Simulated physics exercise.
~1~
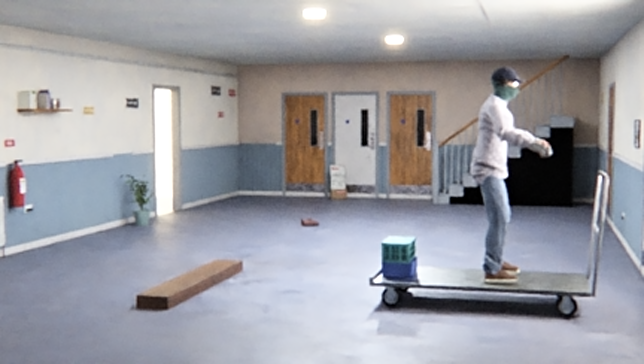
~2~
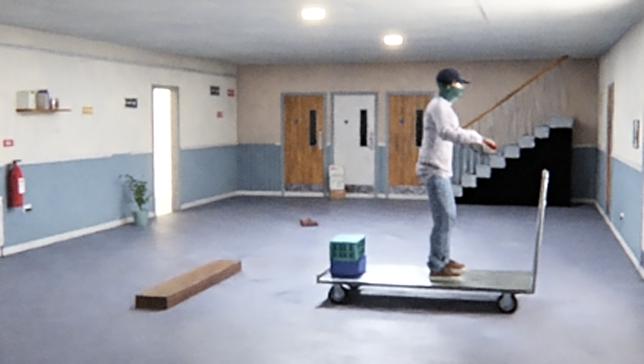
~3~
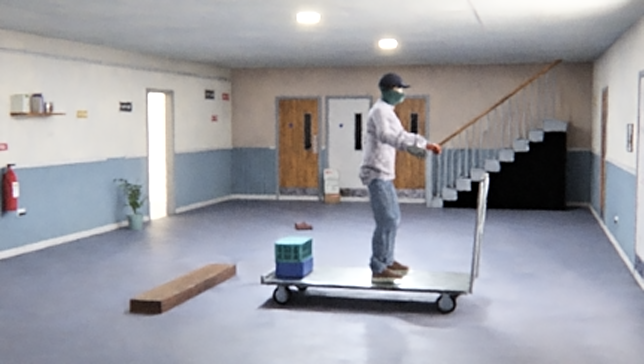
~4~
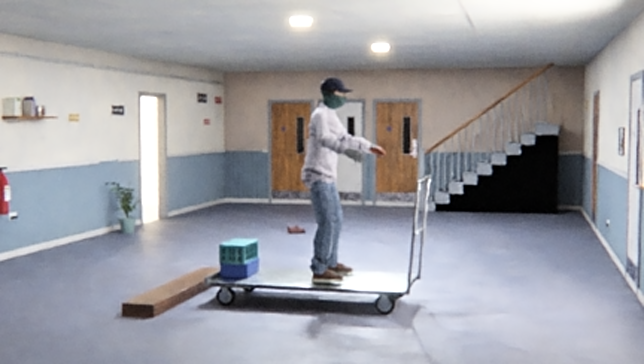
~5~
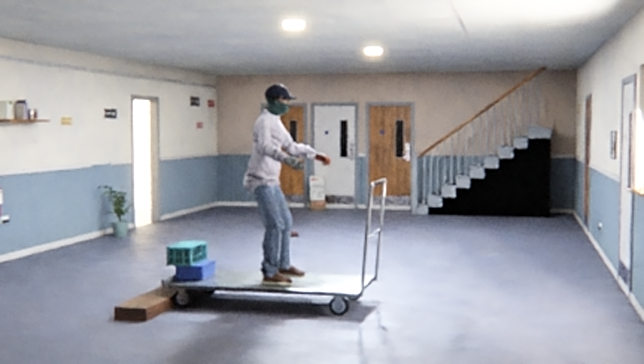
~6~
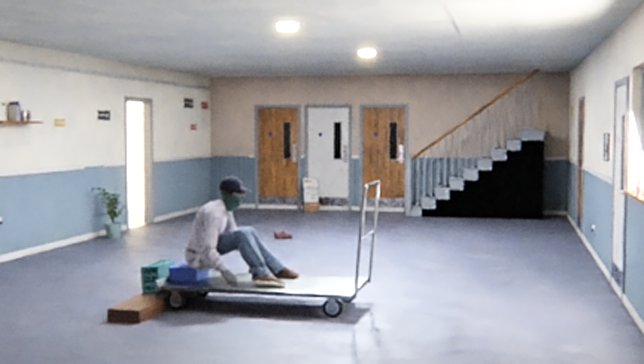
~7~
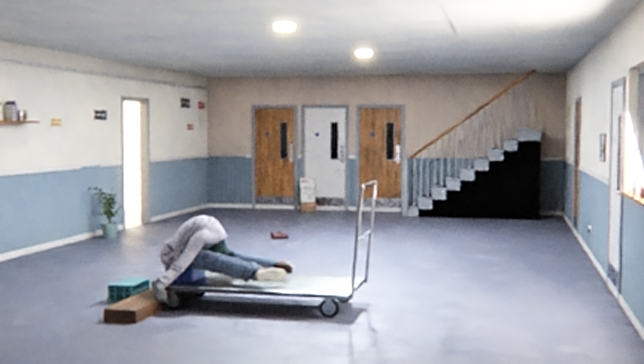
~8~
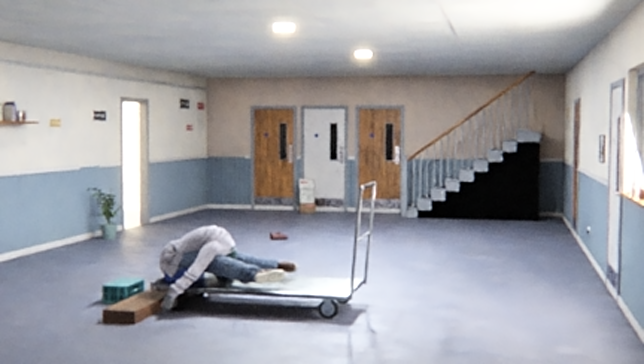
A person in a cap stood on a flat trolley rolling left until it stopped against a brown beam, then dropped down and slumped forward over the front edge, hips still on the deck, while the teal crate tumbled off to the floor.
